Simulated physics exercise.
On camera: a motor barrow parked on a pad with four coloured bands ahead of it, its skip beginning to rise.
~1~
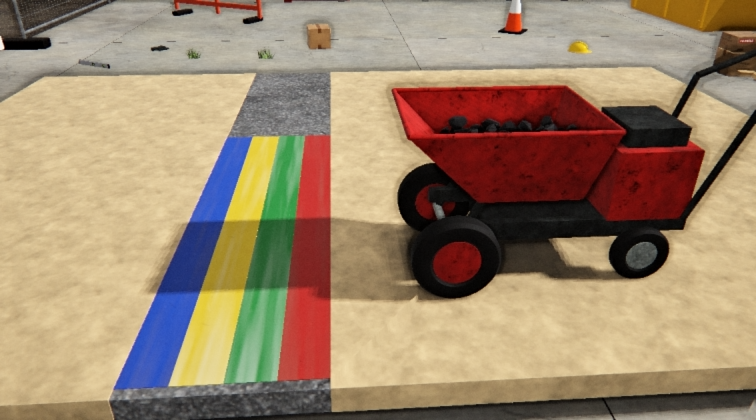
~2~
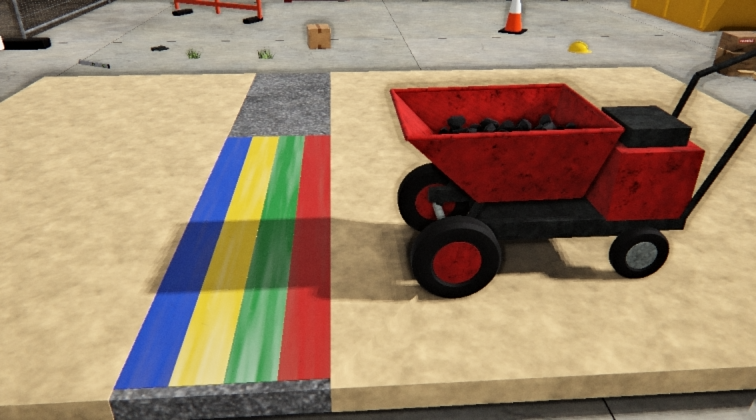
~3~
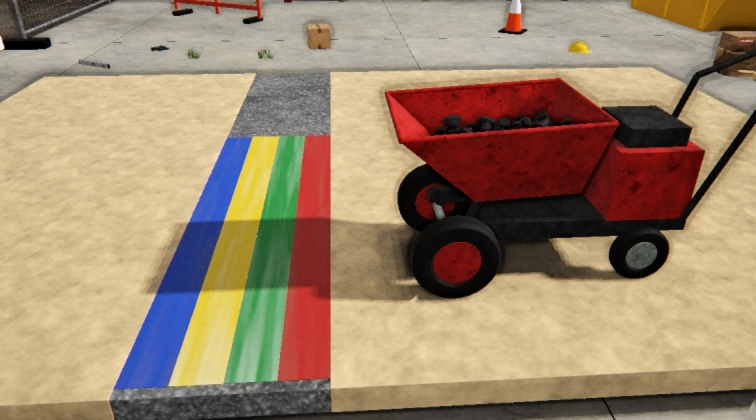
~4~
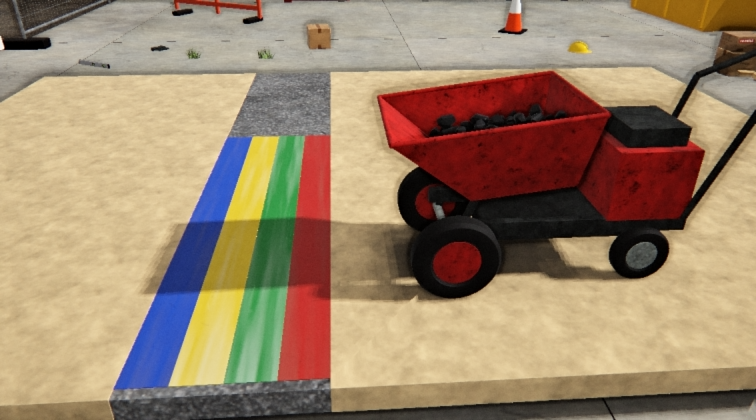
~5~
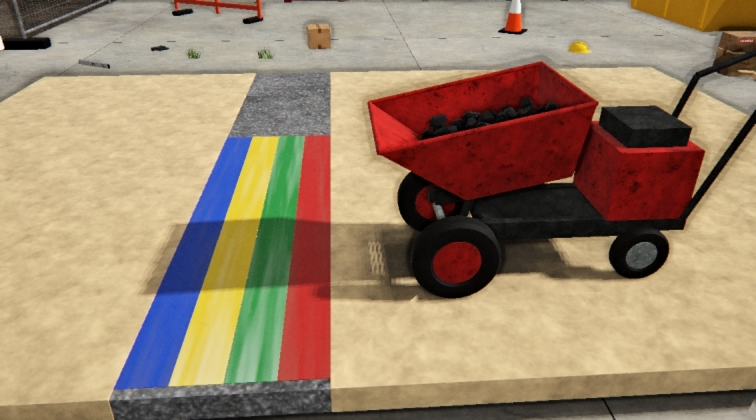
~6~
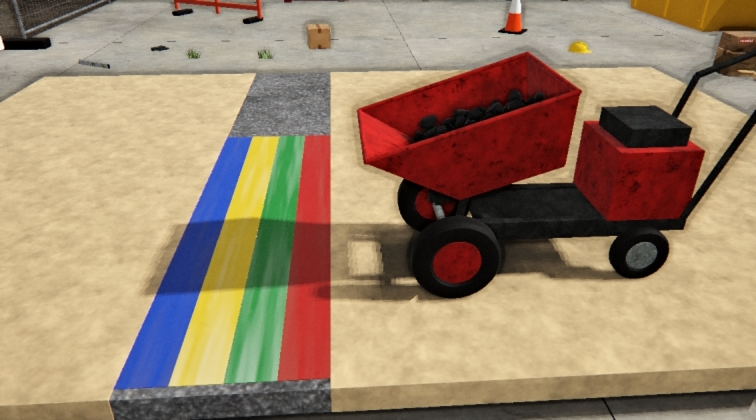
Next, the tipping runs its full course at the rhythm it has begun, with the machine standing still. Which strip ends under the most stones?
Most covered: The green band.
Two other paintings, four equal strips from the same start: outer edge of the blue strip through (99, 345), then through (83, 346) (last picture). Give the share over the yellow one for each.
Near 10 % and 10 %.
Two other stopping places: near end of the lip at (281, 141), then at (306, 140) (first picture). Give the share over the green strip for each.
First some 0, then 0 per cent.
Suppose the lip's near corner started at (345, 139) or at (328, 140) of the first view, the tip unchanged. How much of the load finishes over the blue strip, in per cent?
First some 20, then 30 per cent.
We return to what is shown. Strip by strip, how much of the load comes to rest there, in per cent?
About: Red strip 20, green strip 35, yellow strip 15, blue strip 5 per cent.
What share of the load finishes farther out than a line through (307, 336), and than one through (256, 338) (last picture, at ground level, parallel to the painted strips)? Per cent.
About 70 and 40 per cent.
Just after the last frame, skip tipped steeply; every one in the skip.
A moment on, skip tipped right over; roughly two thirds in the skip; roughly a quarter over the red strip; about a tenth over the green strip.
Further on, skip tipped right over; roughly a quarter in the skip; roughly a quarter over the red strip; roughly a third over the green strip; about a tenth over the yellow strip; about a tenth over the blue strip; just a few off the paint.
When it is over, skip tipped right over; roughly a quarter in the skip; roughly a quarter over the red strip; roughly a third over the green strip; about a tenth over the yellow strip; about a tenth over the blue strip; just a few off the paint.
